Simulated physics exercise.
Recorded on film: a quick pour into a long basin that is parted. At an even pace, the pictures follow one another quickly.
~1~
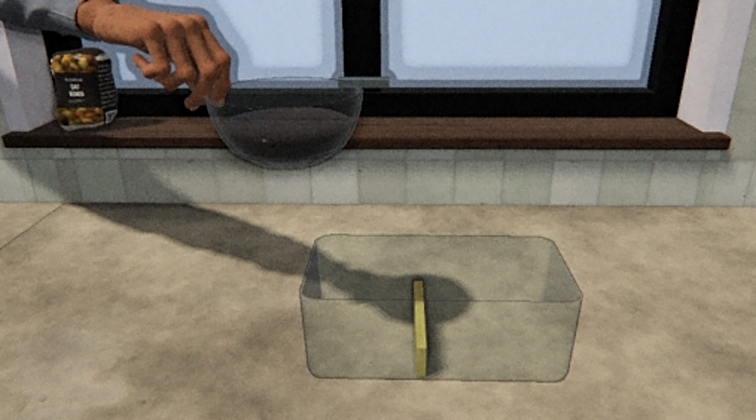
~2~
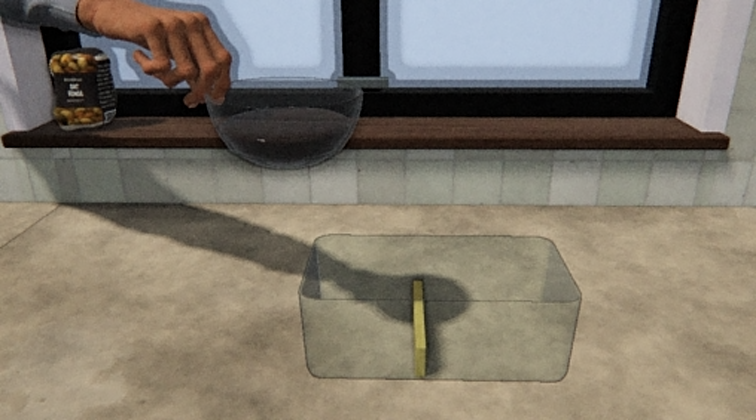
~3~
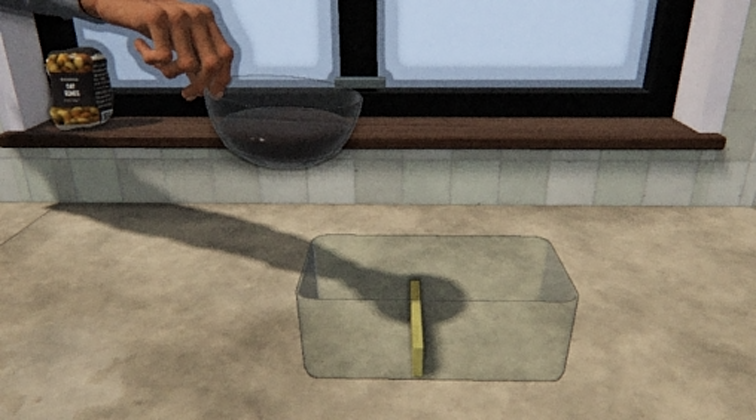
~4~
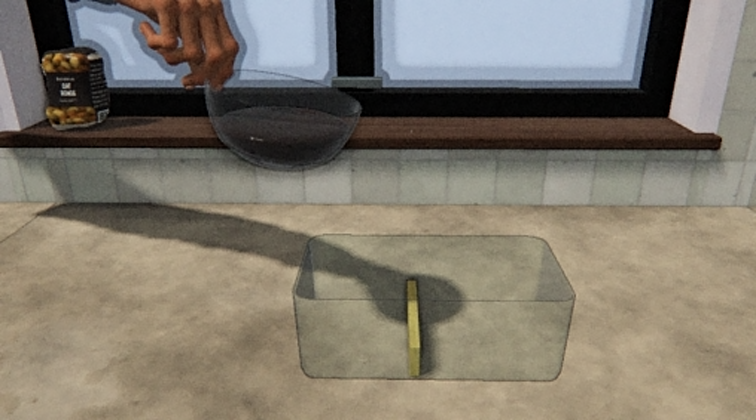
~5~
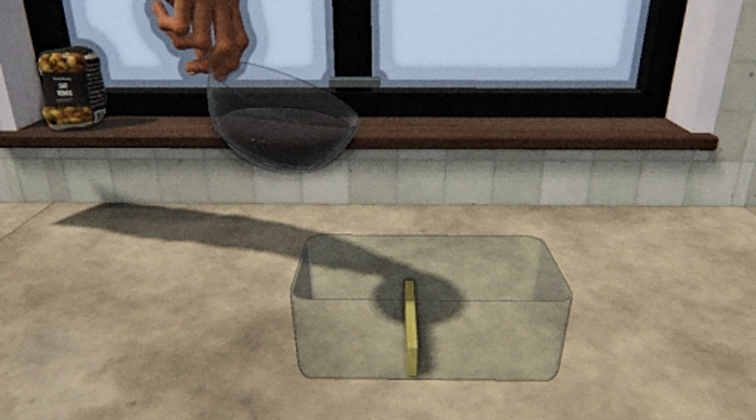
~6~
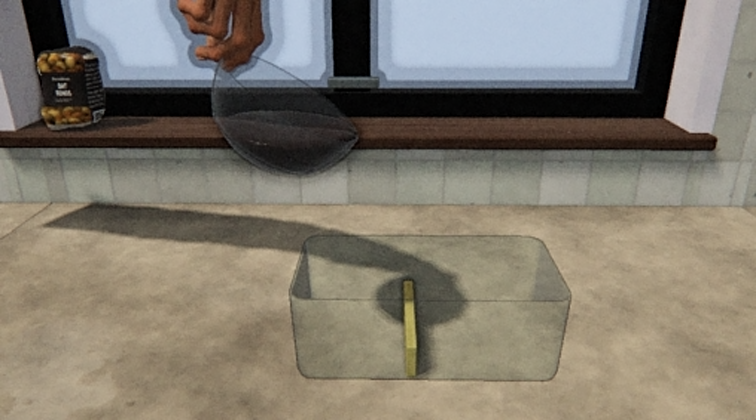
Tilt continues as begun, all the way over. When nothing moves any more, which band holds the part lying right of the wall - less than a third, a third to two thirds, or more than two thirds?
Once it settles, the part right of the wall is below a third, I'd say.
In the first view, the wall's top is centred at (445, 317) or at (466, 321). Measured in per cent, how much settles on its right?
The first placement gives around 10 percent, the second 20 percent.
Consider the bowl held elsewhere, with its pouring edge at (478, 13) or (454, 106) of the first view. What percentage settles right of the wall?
First try: Near 80 percent; second try: Near 90 percent.
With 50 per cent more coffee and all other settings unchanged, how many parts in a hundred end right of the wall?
Roughly 35 in a hundred.
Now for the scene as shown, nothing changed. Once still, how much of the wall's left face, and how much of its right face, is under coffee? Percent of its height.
The left reaches some 50 %, the right about 10 %.
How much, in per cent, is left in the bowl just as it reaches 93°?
It keeps around 15 per cent at that angle.
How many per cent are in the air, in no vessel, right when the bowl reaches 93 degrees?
About 50 per cent.
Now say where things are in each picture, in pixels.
In the first frame, tilt 0°; pouring edge (361, 93); surface from (224, 121) to (354, 121); the long basin's rim runs from (309, 265) to (566, 268); the wall's top is at (420, 312).
In the second frame, tilt 2°; pouring edge (361, 95); surface from (223, 120) to (353, 122).
In the third frame, tilt 6°; pouring edge (361, 101); surface from (221, 118) to (351, 124).
In the fourth frame, tilt 13°; pouring edge (360, 111); surface from (221, 116) to (350, 127).
In the fifth frame, tilt 23°; pouring edge (358, 124); surface from (221, 116) to (352, 128).
In the sixth frame, tilt 34°; pouring edge (356, 139); surface from (227, 119) to (357, 131).
A moment on, the bowl is tipped on its side and 16 per cent is still to pour, 26 is left of the wall and 8 right of it.
Next, the bowl is tipped right over and 0 per cent is still to pour, 77 is left of the wall and 15 right of it.
Then the bowl is tipped right over and 0 per cent is still to pour, 79 is left of the wall and 17 right of it.
Later the bowl is tipped right over and 0 per cent is still to pour, 79 is left of the wall and 17 right of it.
In the end 79 per cent lies left of the wall, 17 right of it and 4 outside.
